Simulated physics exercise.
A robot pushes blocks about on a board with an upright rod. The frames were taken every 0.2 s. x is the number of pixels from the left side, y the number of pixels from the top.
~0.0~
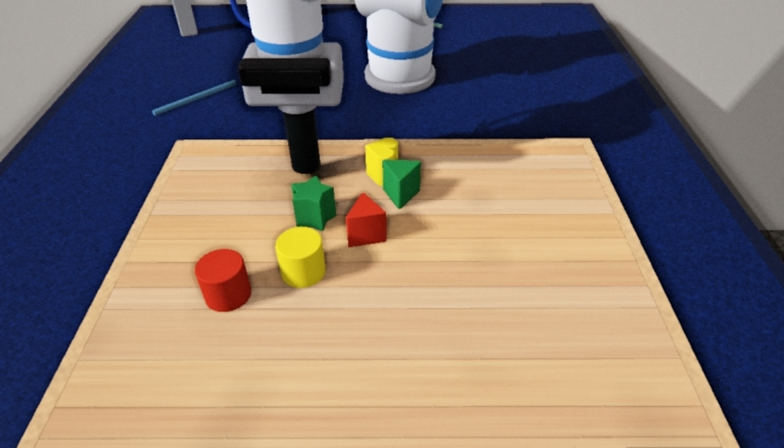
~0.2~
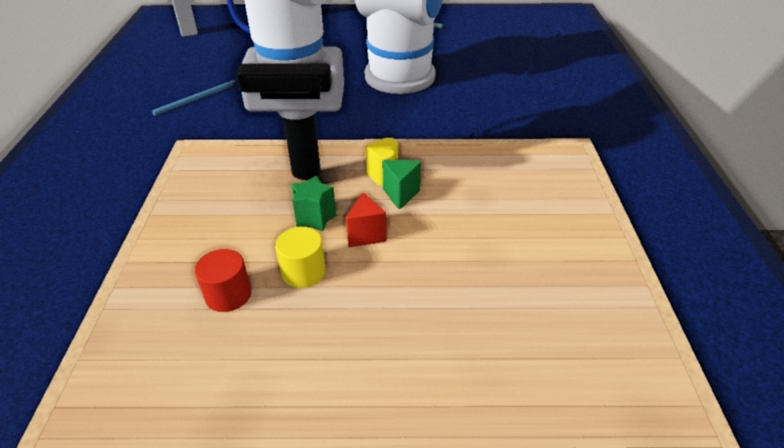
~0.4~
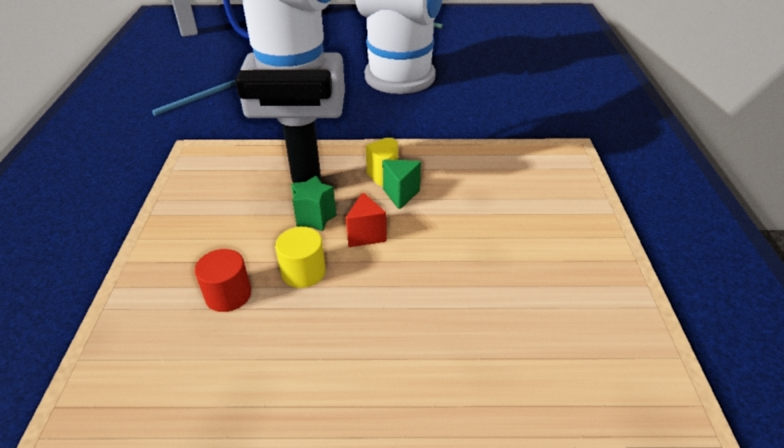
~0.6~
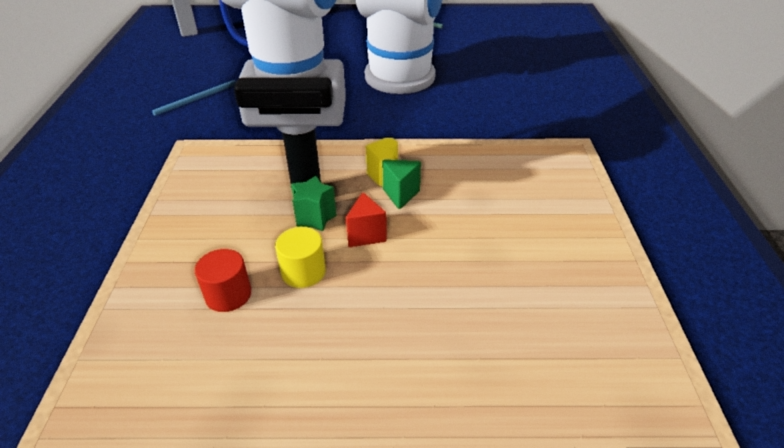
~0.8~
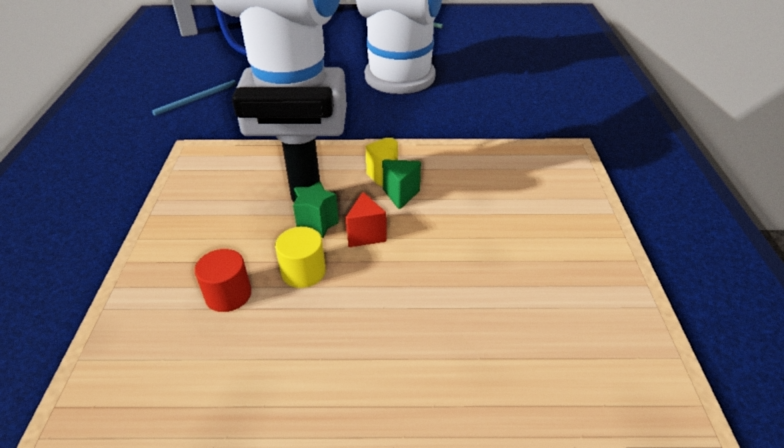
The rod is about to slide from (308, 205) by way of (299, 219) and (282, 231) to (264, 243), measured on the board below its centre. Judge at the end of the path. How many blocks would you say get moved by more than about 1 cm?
Total moved: One.
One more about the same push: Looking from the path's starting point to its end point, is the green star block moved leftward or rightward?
Displaced left.
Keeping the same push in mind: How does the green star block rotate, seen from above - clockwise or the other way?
Anticlockwise.
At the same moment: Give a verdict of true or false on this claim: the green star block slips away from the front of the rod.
That claim is true.
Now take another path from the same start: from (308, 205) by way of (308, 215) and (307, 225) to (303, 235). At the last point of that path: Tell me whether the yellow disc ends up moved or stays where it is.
The yellow disc will be pushed away from where it stands.
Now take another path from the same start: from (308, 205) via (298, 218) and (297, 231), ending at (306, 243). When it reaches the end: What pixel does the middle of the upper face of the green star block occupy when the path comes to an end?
Top centre: (332, 221).
On the path given first. Halfway along, rod (289, 216); green star block (312, 208), turned 30° anticlockwise.
At the end, rod (262, 233); yellow disc in place; green star block (311, 209), turned 35° anticlockwise.
